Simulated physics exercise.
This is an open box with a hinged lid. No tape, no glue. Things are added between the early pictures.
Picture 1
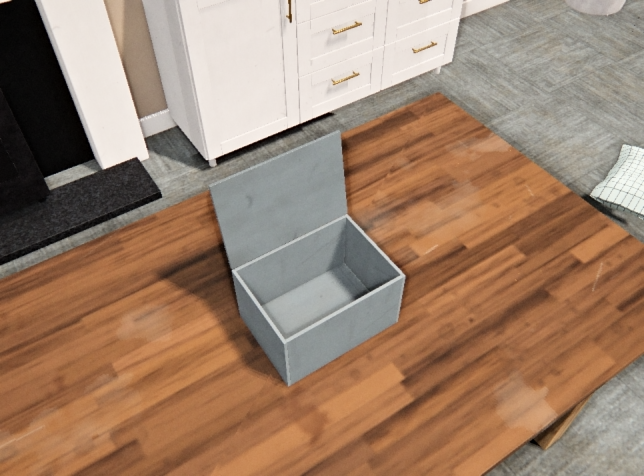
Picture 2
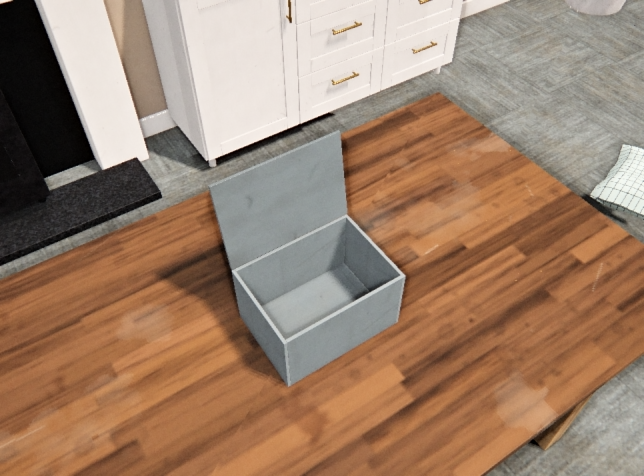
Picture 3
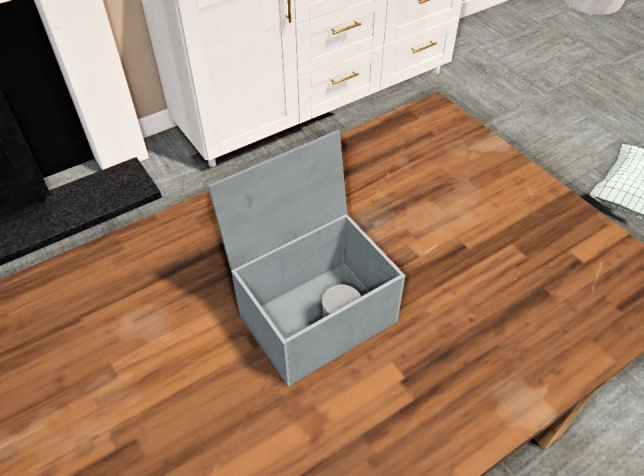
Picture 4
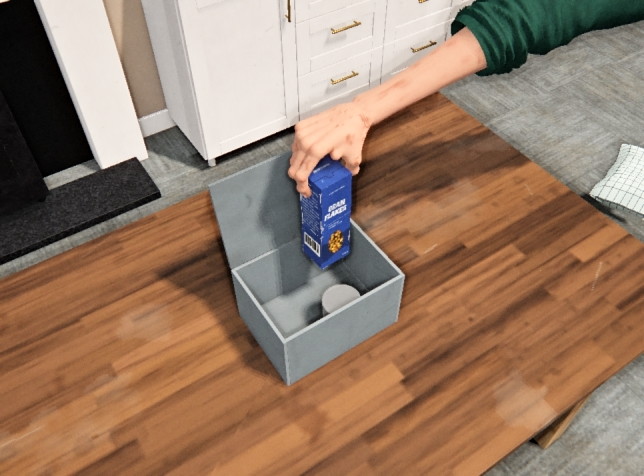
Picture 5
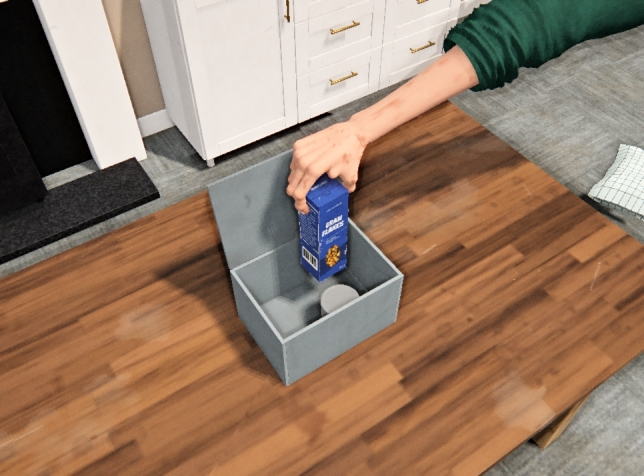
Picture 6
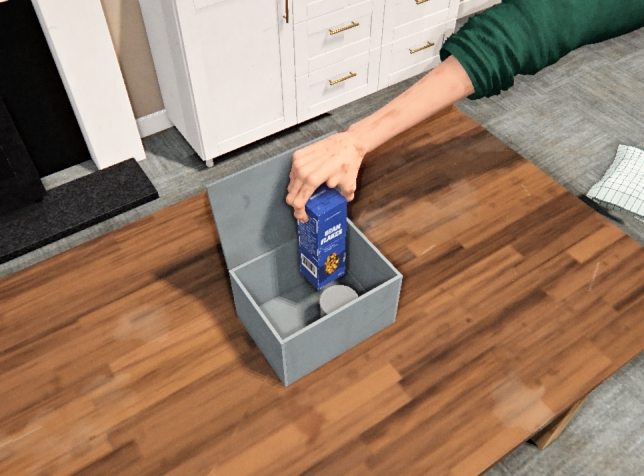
A hand in a green sleeve lowering a blue carton into an open grey box beside a round pale object already inside.
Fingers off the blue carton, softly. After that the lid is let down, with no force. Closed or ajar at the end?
Outcome: The lid stays ajar.
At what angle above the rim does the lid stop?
About 45°.
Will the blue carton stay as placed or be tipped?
The blue carton tips.
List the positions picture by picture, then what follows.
In the first frame, the last thing is not in view yet.
In the second frame, the last thing is not in view yet.
In the third frame, the last thing is not in view yet.
The fourth frame shows still above its spot; blue carton (326, 215).
The fifth frame shows still above its spot; blue carton (323, 230).
The sixth frame shows in place under the hand; blue carton (322, 238).
Then, 1.00 s after the last picture, lid starting down; blue carton slid about its own width near (322, 265).
Then, 1.60 s after the last picture, lid 63° above the rim; blue carton slid about its own width near (324, 267).
At rest, lid 44° above the rim; moved from the start, blue carton; grey tin in place. Seen from the same camera at the end, blue carton near (329, 272).
